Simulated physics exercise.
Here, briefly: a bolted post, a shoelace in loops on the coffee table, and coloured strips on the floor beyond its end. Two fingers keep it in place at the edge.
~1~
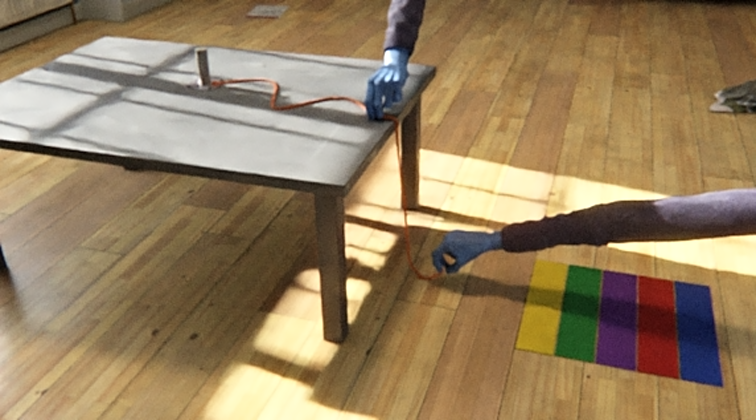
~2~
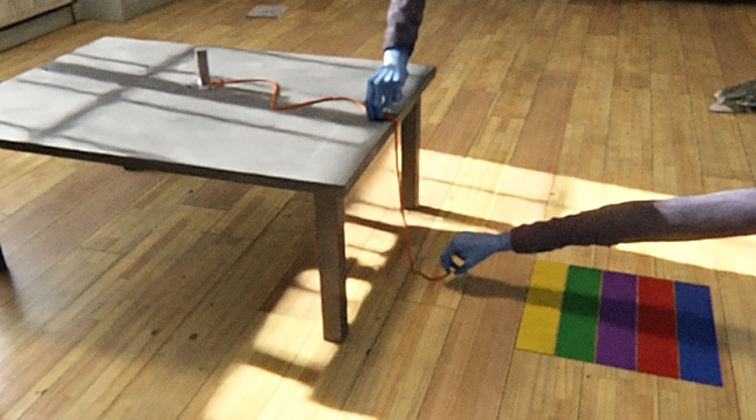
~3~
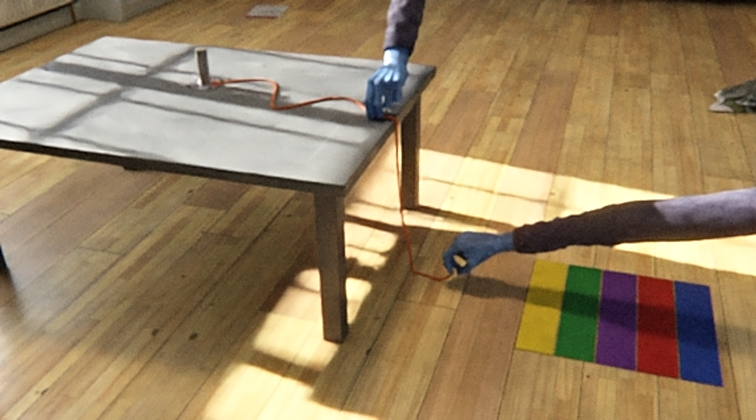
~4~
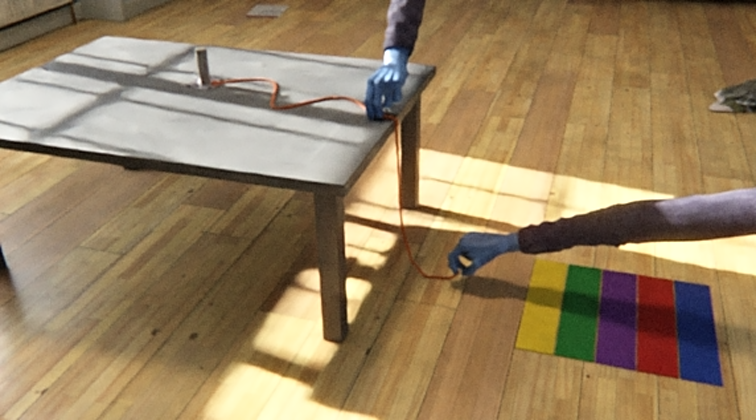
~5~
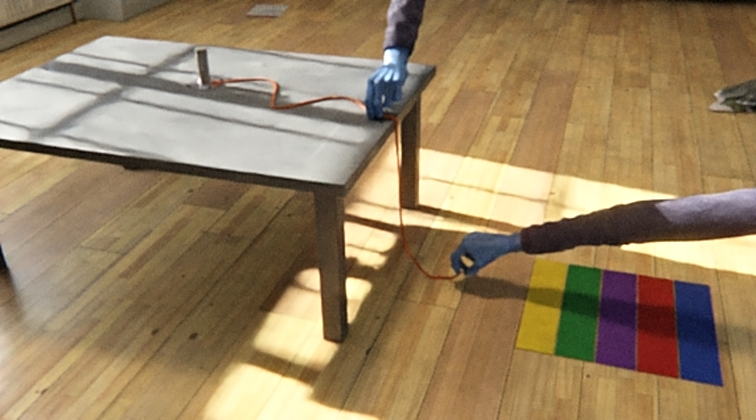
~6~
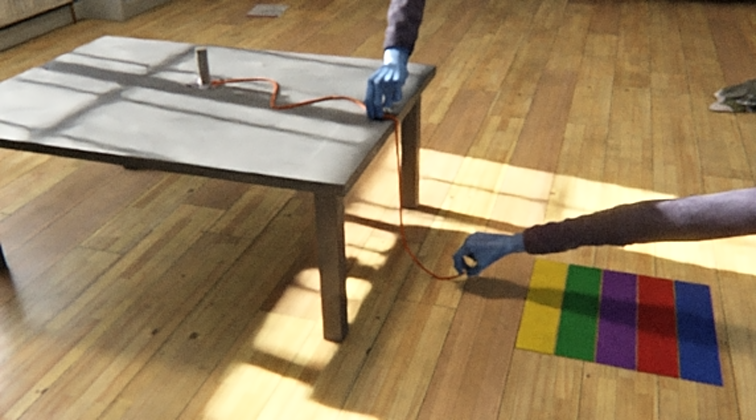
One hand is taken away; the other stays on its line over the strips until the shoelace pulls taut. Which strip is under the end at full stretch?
The red strip.
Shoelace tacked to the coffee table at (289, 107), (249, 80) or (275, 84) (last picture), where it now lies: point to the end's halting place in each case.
Expect roughly (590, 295) for the first, (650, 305) for the second and (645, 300) for the third.
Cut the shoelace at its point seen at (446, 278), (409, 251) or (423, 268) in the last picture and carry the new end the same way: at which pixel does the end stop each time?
Close to (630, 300) first, close to (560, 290) next, and close to (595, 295) last.
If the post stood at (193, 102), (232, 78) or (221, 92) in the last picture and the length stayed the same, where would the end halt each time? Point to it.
Around (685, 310), then (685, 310), then (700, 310).
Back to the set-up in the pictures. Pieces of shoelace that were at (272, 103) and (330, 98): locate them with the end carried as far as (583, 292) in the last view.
They sit at (323, 101) and (390, 111), in that order.
A little later, end near (583, 292); over green.
Next, end near (632, 300); over purple.
When it is tight, end near (662, 305); over red. The end stops over the red strip.
